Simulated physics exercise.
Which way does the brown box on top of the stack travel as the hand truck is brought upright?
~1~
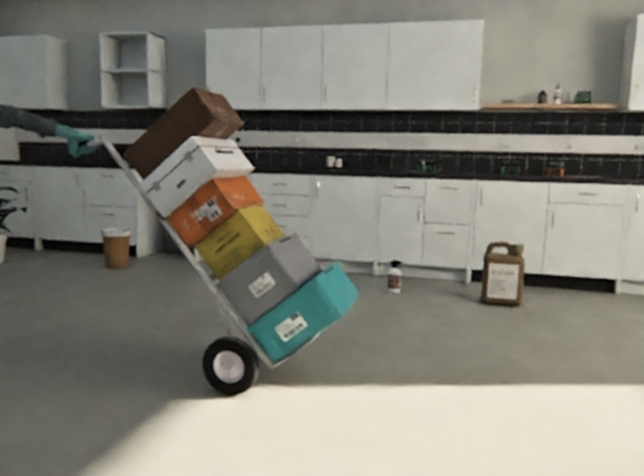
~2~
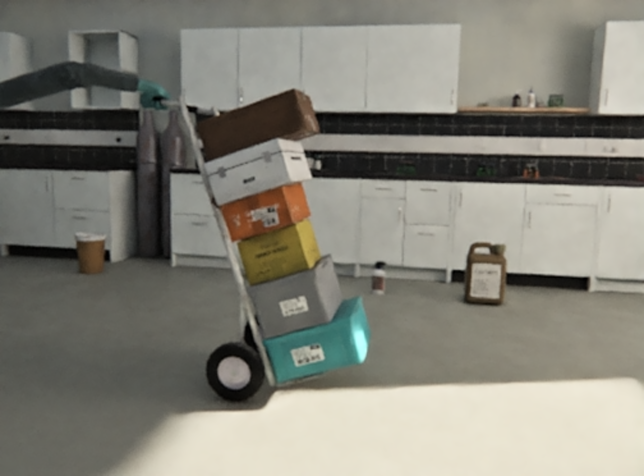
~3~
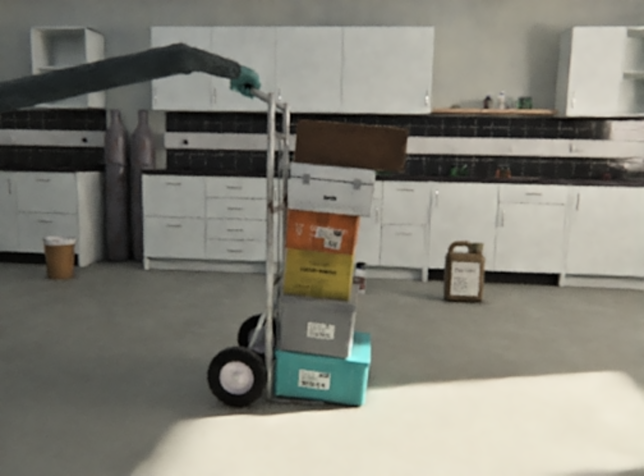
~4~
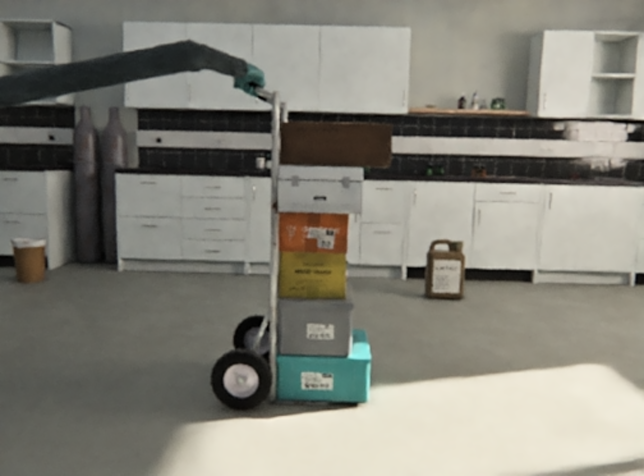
The brown box moves to the right as the hand truck swings upright.
